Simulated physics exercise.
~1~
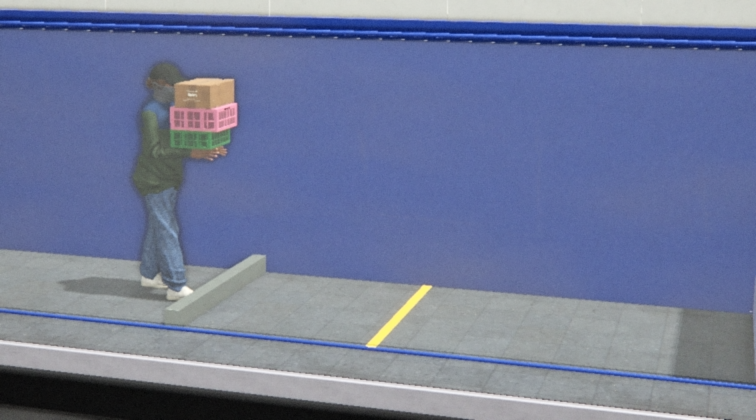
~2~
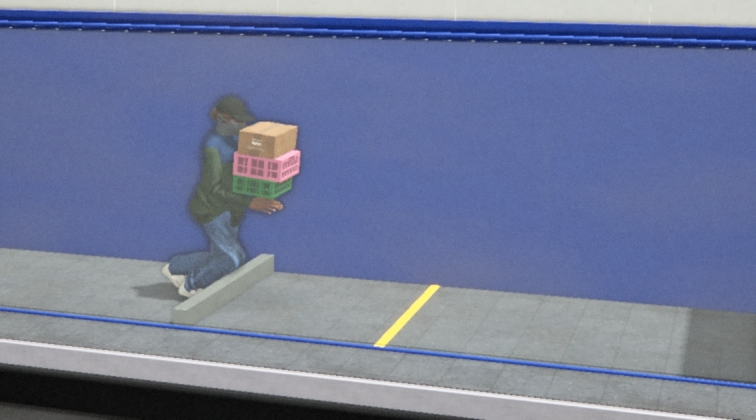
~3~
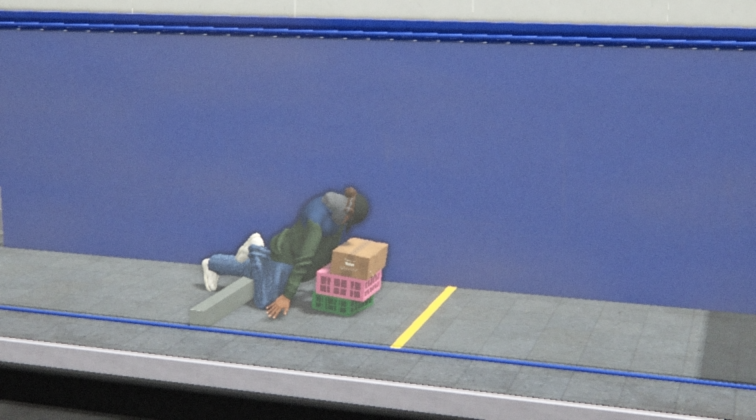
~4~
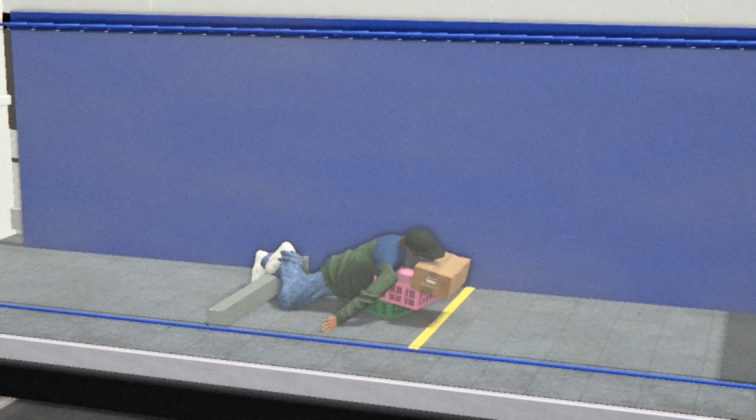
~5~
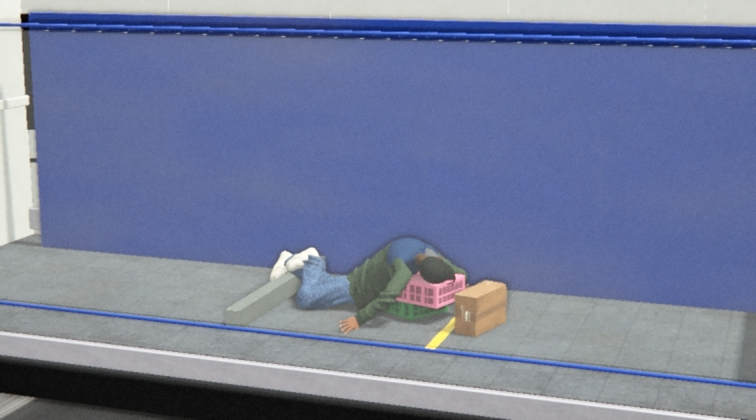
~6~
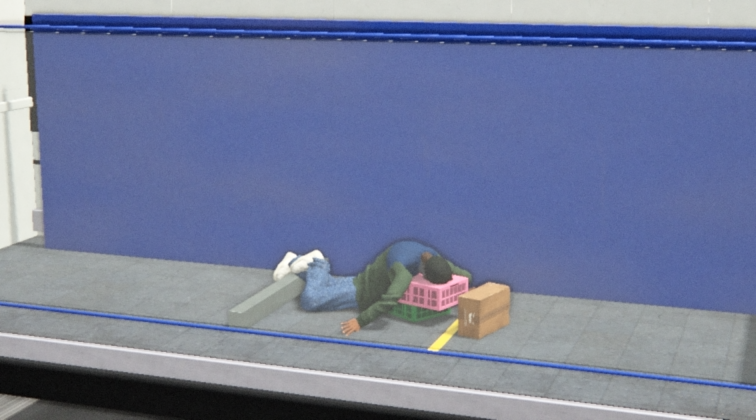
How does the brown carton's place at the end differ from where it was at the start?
At the start it sits on top of the two crates in the person's arms, well left of the yellow line. At the end it lies tipped over on the ground farther right, just past the line.
